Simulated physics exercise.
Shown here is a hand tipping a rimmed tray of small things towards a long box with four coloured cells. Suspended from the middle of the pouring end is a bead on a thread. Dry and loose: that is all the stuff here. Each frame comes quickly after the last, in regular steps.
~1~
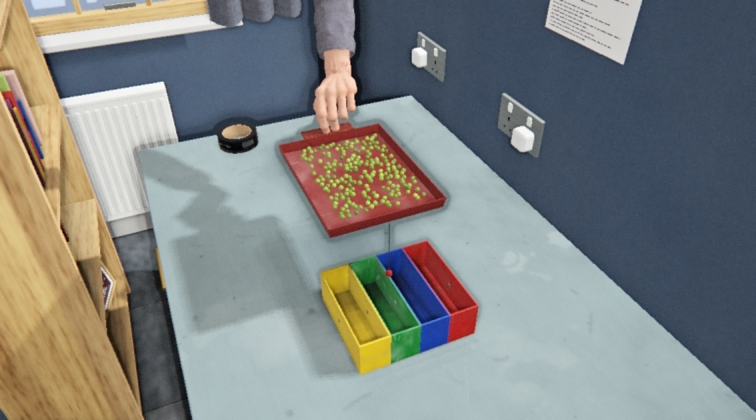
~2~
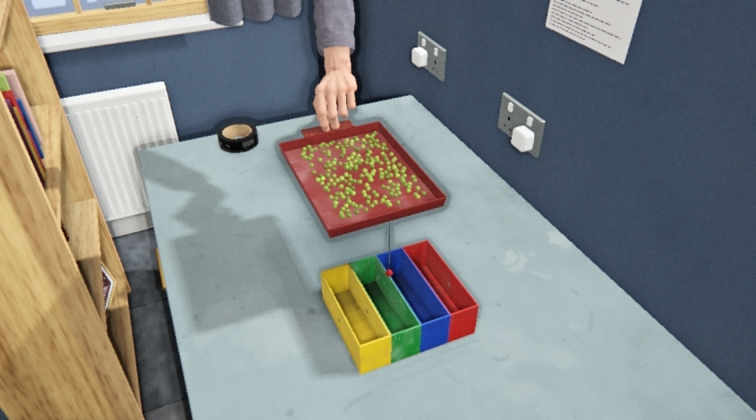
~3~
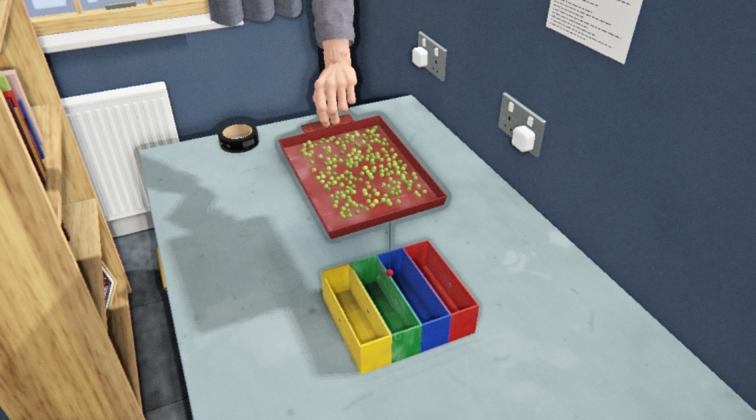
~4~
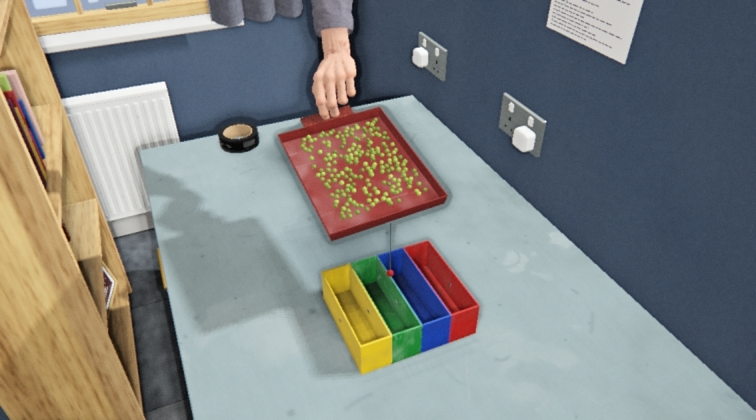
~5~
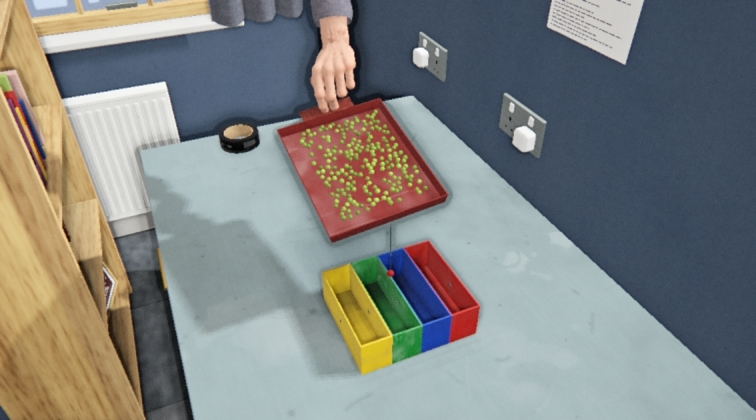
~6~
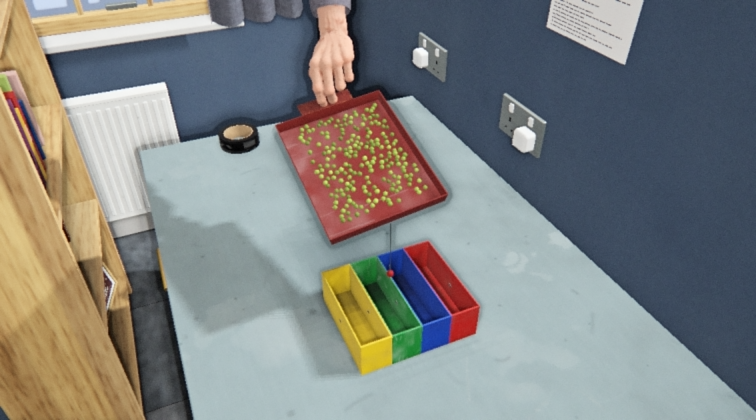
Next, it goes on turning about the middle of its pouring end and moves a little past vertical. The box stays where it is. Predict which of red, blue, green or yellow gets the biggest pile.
The biggest pile lands in yellow.
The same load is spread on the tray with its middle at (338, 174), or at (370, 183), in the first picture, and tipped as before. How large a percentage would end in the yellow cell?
Around 80 in a hundred the first time, around 80 in a hundred the second.
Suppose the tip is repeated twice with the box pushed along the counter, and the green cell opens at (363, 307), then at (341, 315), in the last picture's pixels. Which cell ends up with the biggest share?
First try: Green. Second try: The cell in green.
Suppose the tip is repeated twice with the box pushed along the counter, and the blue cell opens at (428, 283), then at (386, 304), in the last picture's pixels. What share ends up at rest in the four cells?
First 30 %, then 100 %.
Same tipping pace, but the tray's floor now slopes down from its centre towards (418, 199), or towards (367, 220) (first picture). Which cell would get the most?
First try: The red one; second try: The cell in yellow.
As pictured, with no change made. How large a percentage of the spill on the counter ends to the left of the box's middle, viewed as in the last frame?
Near 100 in a hundred.
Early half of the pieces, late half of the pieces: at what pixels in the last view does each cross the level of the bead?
The first part at (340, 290); the rest at (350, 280).
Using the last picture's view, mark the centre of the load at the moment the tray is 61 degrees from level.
Load centre: Approx. (345, 229).
Just after the last frame, tray tipped steeply; the larger part on the tray; just a few in the yellow cell; about a tenth falling or outside the box.
A moment on, tray tipped past a quarter turn; the larger part on the tray; about a tenth in the yellow cell; just a few in the green cell; roughly a quarter falling or outside the box.
Further on, tray tipped past a quarter turn; roughly two thirds in the yellow cell; about a tenth in the green cell; roughly a quarter falling or outside the box.
When it is over, tray tipped past a quarter turn; roughly two thirds in the yellow cell; about a tenth in the green cell; not one in the blue cell; not one in the red cell; roughly a quarter outside the box.
